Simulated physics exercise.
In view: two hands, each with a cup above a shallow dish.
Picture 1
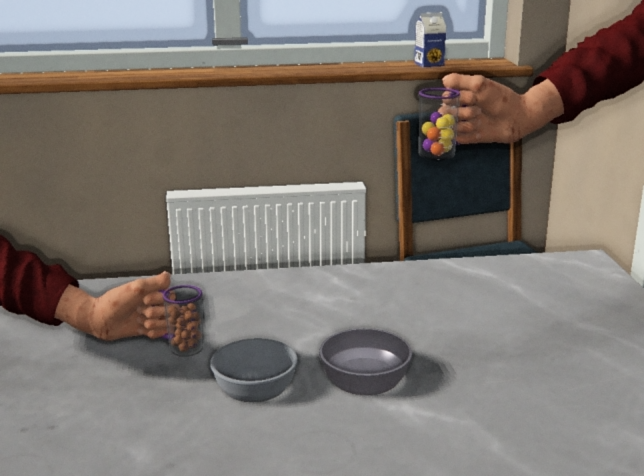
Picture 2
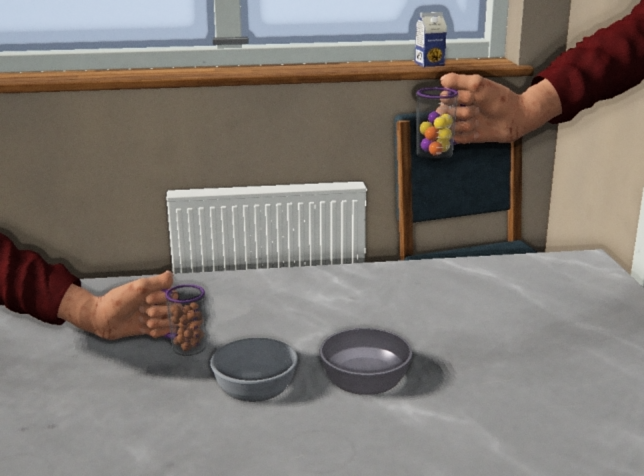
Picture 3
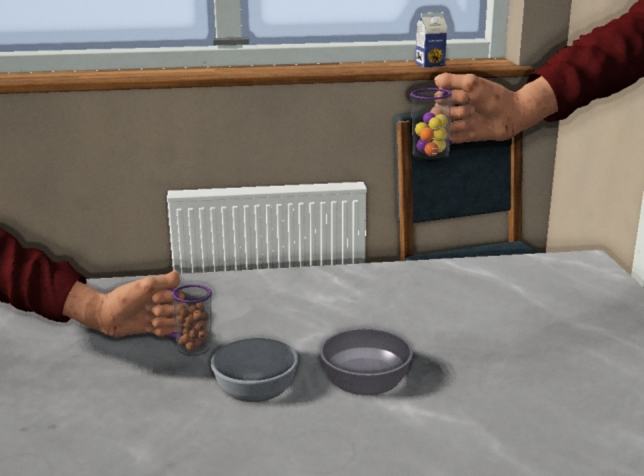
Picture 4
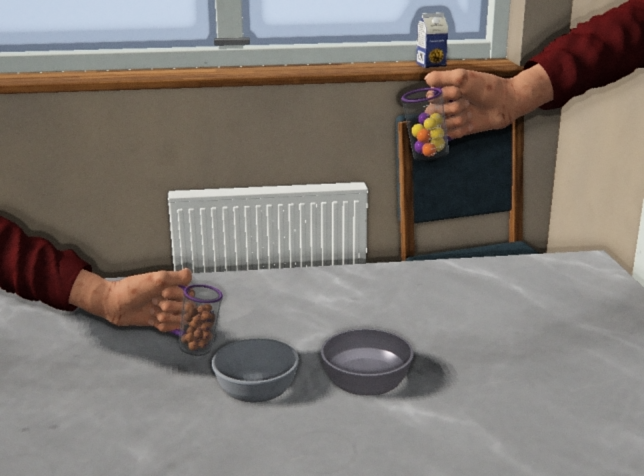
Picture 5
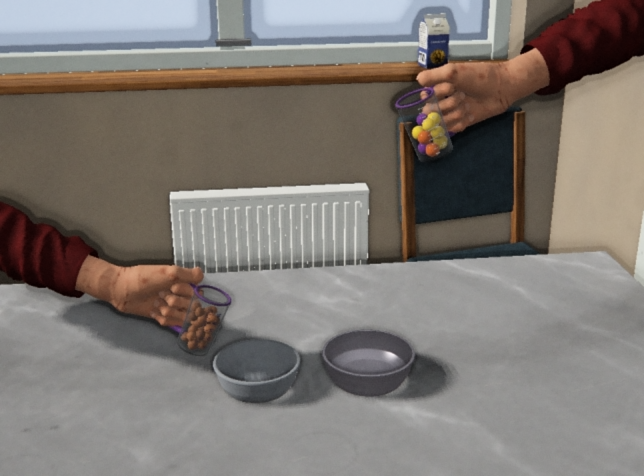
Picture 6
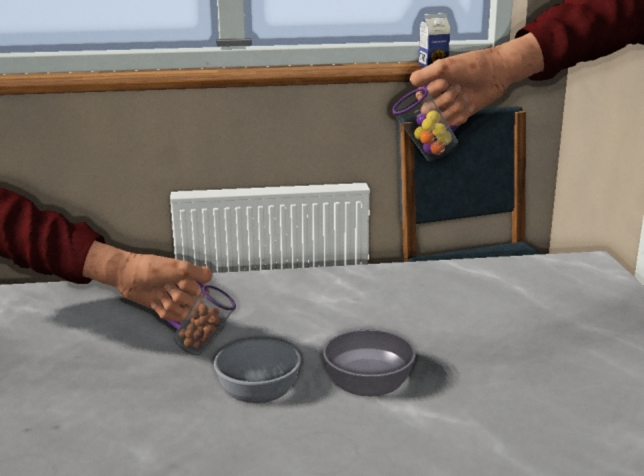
Two hands shifting slightly inward above two empty bowls, then tilting cups, hazelnuts held low at left, gumballs high at right.
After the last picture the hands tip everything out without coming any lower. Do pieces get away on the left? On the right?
Left dish takes them without a loss, right dish cannot keep them all in.
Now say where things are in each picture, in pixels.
The first picture shows left dish near (256, 384), empty; left cup near (185, 321), holding hazelnuts, just above its dish; right dish near (374, 377), empty; right cup near (438, 124), holding gumballs, high above its dish.
The second picture shows left cup near (187, 321), upright; right cup near (436, 124), upright.
The third picture shows left cup near (193, 321), tipped 2°; right cup near (431, 124), tipped 2°.
The fourth picture shows left cup near (199, 321), tipped 11°; right cup near (427, 125), tipped 11°.
The fifth picture shows left cup near (203, 321), tipped 23°; right cup near (426, 126), tipped 23°.
The sixth picture shows left dish near (260, 385); left cup near (204, 321), tipped 34°; right dish near (377, 378); right cup near (426, 126), tipped 34°.
Then, 0.44 s on from there, left, the whole lot still in the cup; right, the whole lot still in the cup.
Then, 0.82 s on from there, left, all but a few still in the cup, only a few in the dish; right, the bulk still in the cup, near a quarter in the air.
Then, 1.14 s on from there, left, near a quarter still in the cup, the bulk in the dish, a little in the air; right, near half in the dish, near half in the air.
In the end, left, the whole lot in the dish, none at all outside the dish; right, near a third in the dish, near two thirds outside the dish.
